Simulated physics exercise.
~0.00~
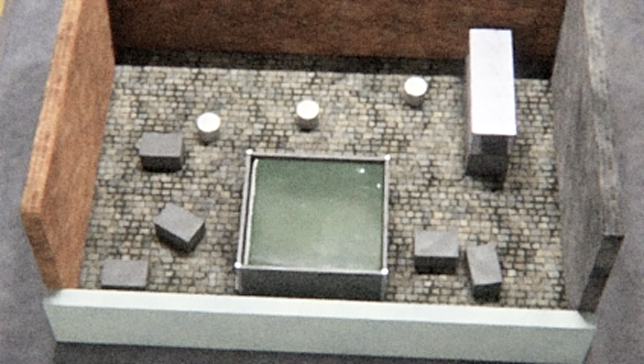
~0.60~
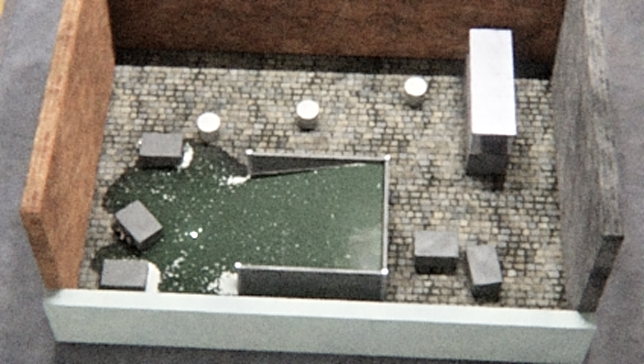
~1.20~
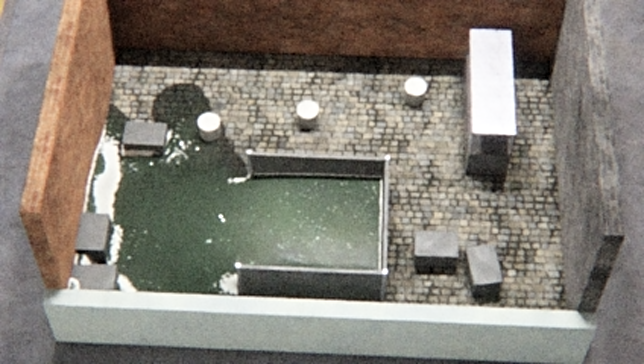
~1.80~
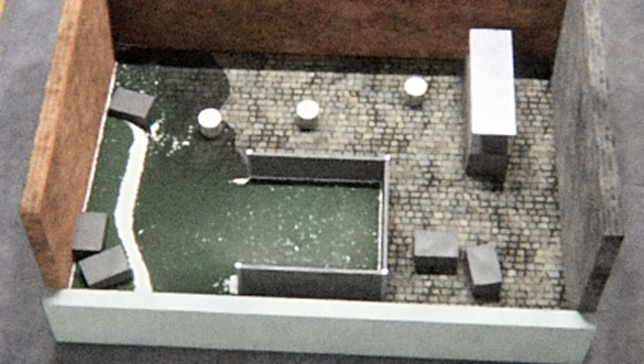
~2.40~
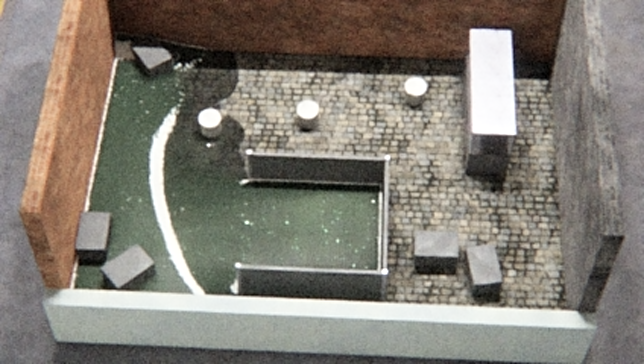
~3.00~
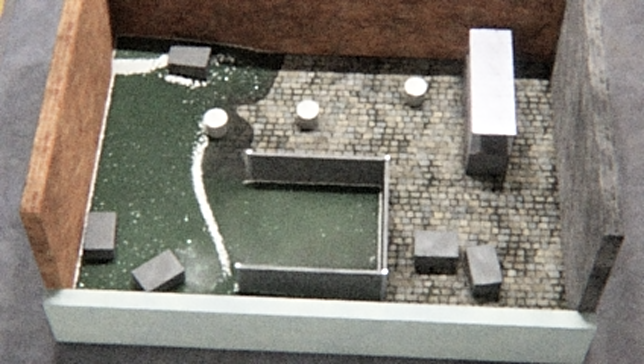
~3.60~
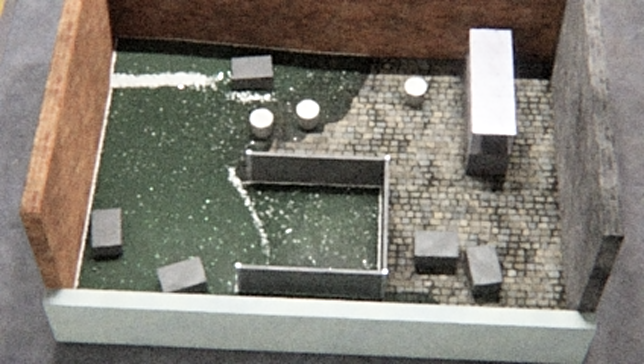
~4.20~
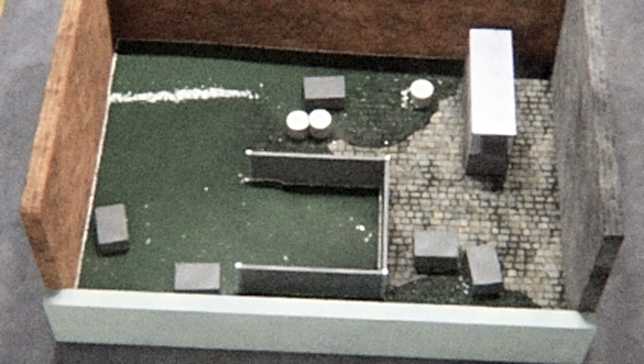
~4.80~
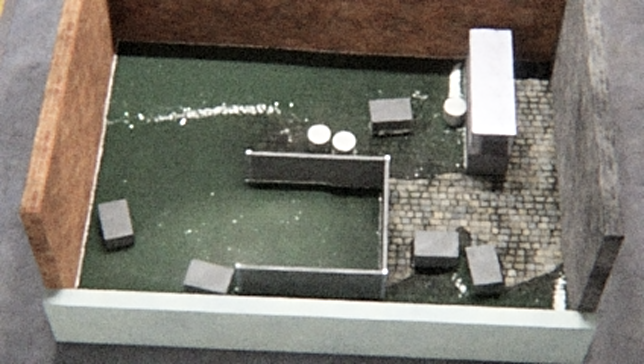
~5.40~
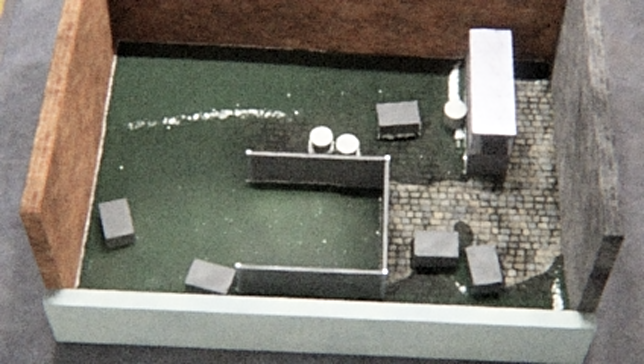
A walled warehouse bay with a cobbled floor is seen from above, with brown walls at the left and back, a grey wall at right and a pale low edge in front. A square tank of green water stands near the middle, among grey crates, three white pails and a tall pale-topped block. The tank's left side opens and dark green water spills left, pushing crates toward the wall. One crate swings up and along the back, while the water spreads right and shifts the pails. Finally, water covers most of the floor, leaving cobbles showing at right.
